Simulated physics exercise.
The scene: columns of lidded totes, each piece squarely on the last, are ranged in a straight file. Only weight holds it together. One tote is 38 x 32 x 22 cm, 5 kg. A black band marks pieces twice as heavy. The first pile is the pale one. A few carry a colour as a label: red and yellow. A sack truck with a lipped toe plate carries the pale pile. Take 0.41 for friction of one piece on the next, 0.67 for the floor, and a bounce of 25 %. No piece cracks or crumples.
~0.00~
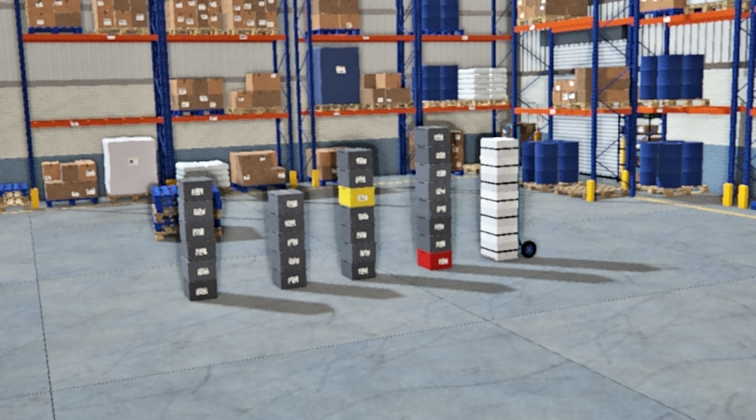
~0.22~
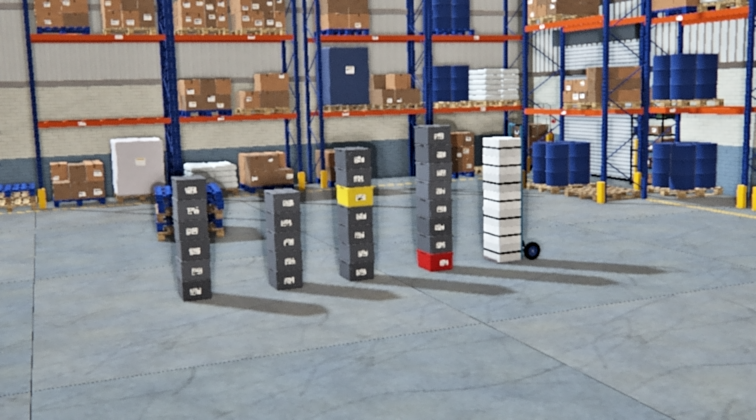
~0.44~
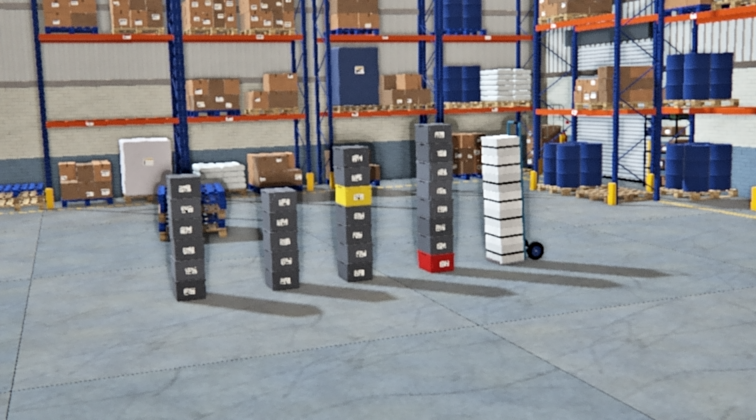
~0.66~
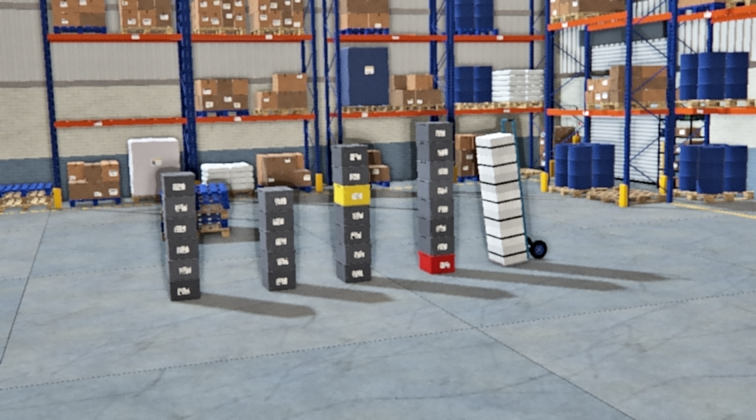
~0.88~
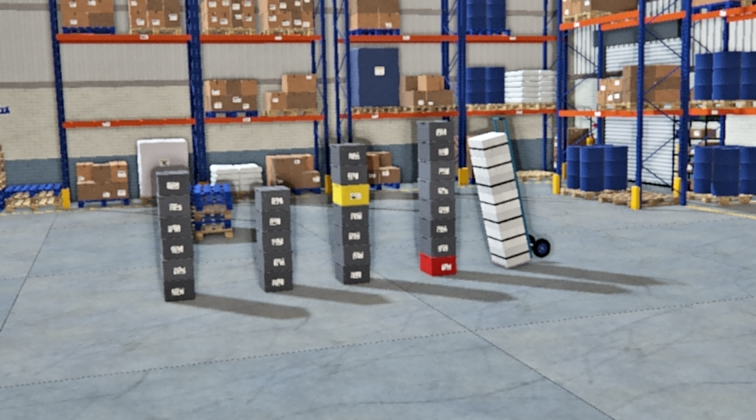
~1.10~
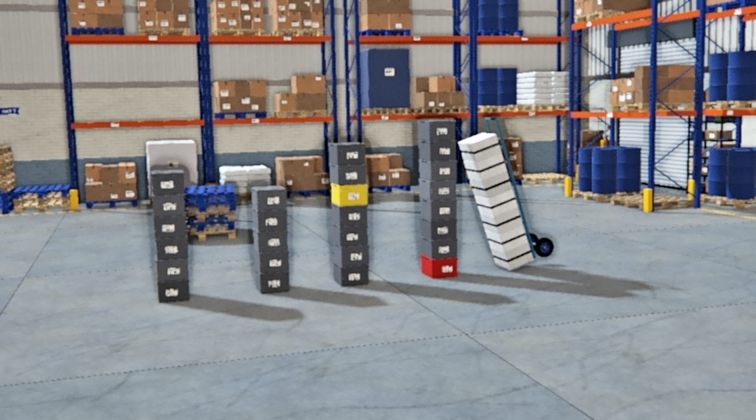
White stack on a hand truck tilting steadily left toward a row of still, dark tote stacks in a warehouse.
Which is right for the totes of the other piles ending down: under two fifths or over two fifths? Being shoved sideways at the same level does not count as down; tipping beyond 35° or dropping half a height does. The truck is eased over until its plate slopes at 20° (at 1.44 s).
Over two fifths of them.
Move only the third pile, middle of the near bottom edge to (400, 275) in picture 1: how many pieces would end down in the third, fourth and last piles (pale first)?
In that case third 7, fourth 4, last 5.
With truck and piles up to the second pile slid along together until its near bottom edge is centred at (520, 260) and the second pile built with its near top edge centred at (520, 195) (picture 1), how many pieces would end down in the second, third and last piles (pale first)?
In that case second 3, third 0, last 0.
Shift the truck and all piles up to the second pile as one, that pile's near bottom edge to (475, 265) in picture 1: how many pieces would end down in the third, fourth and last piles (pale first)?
In that case third 6, fourth 4, last 5.
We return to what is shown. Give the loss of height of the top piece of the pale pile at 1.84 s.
About 20 cm.
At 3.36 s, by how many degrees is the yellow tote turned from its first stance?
About 50°.
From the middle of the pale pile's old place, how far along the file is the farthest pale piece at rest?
Some 160 cm.
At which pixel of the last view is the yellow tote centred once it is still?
At about (250, 252).
Around 1.84 s, 7 of the pale pile down; none of the 26 other totes down, 8 disturbed; red tote tipped 16°.
Around 2.38 s, 7 of the pale pile down; 8 of the 26 other totes down; red tote tipped 44°; yellow tote tipped 19°.
Around 3.36 s, 7 of the pale pile down; 21 of the 26 other totes down; yellow tote tipped 49°, 57 cm lower; red tote tipped 44°.
Finally (5.3 s), 7 of the pale pile down; 24 of the 26 other totes down; yellow tote tipped 49°, 57 cm lower; red tote tipped 44°. That is 92 per cent. Seen by the last camera, middles, yellow tote near (250, 252), red tote near (429, 260).
